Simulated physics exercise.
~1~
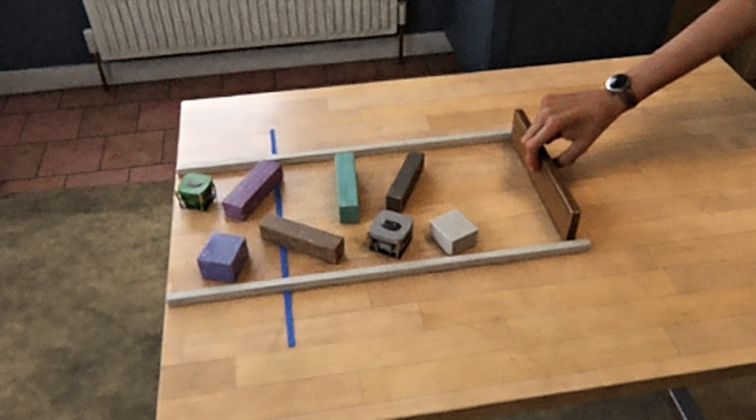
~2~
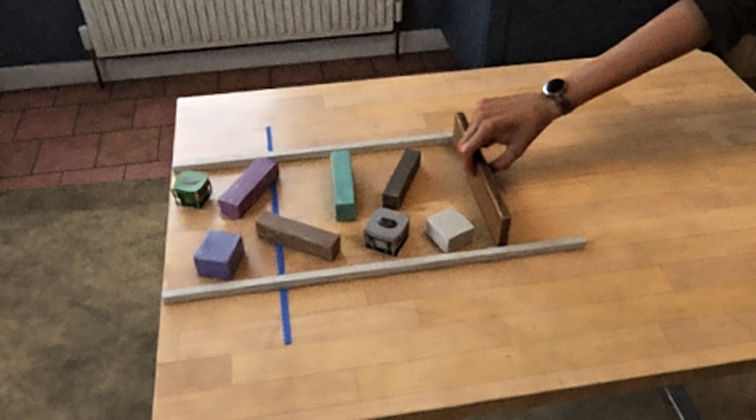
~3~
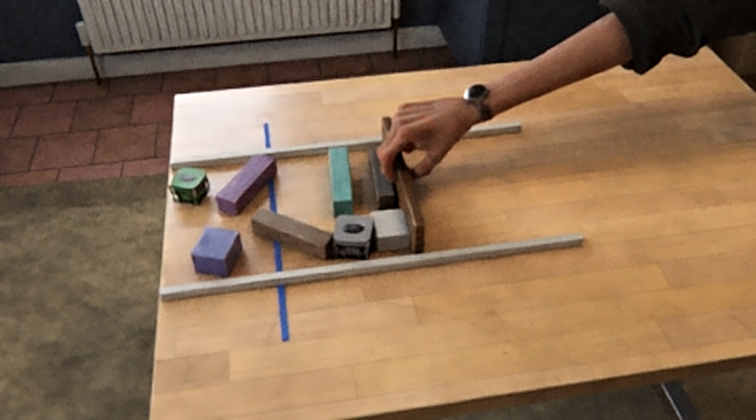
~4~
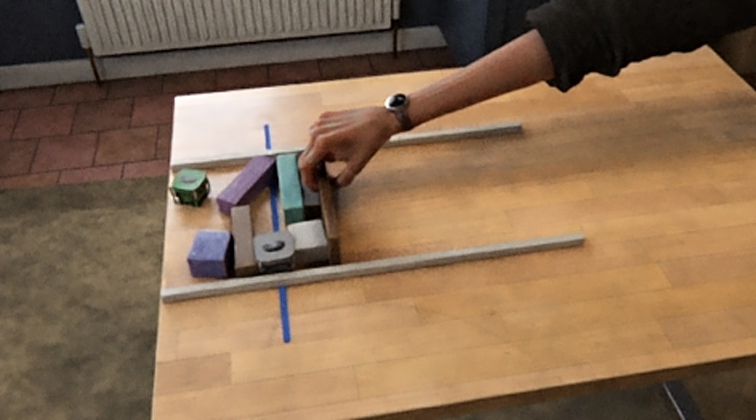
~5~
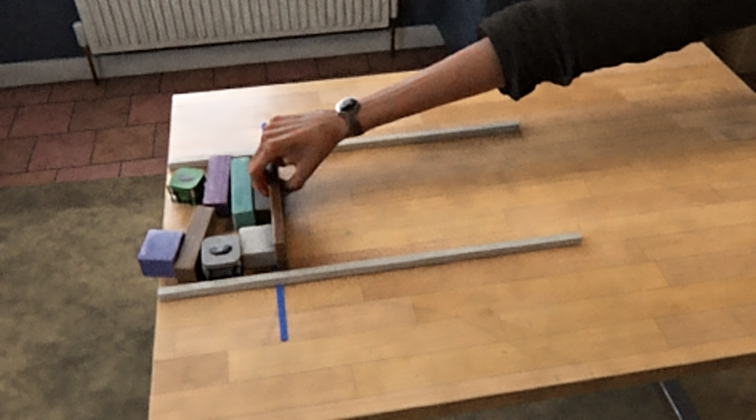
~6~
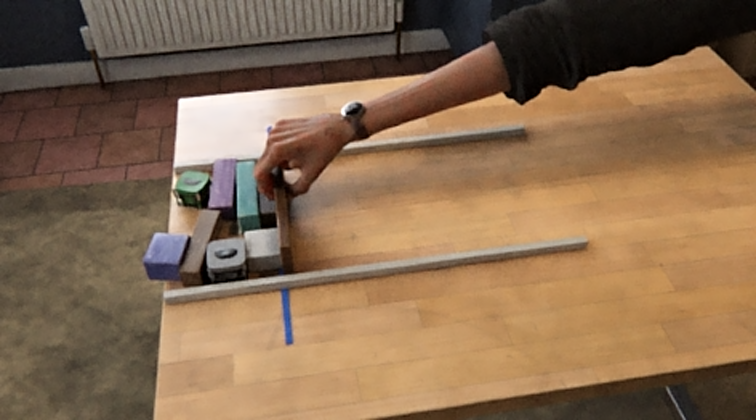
A hand slides a board left, bunching blocks and sticks near the table's edge.
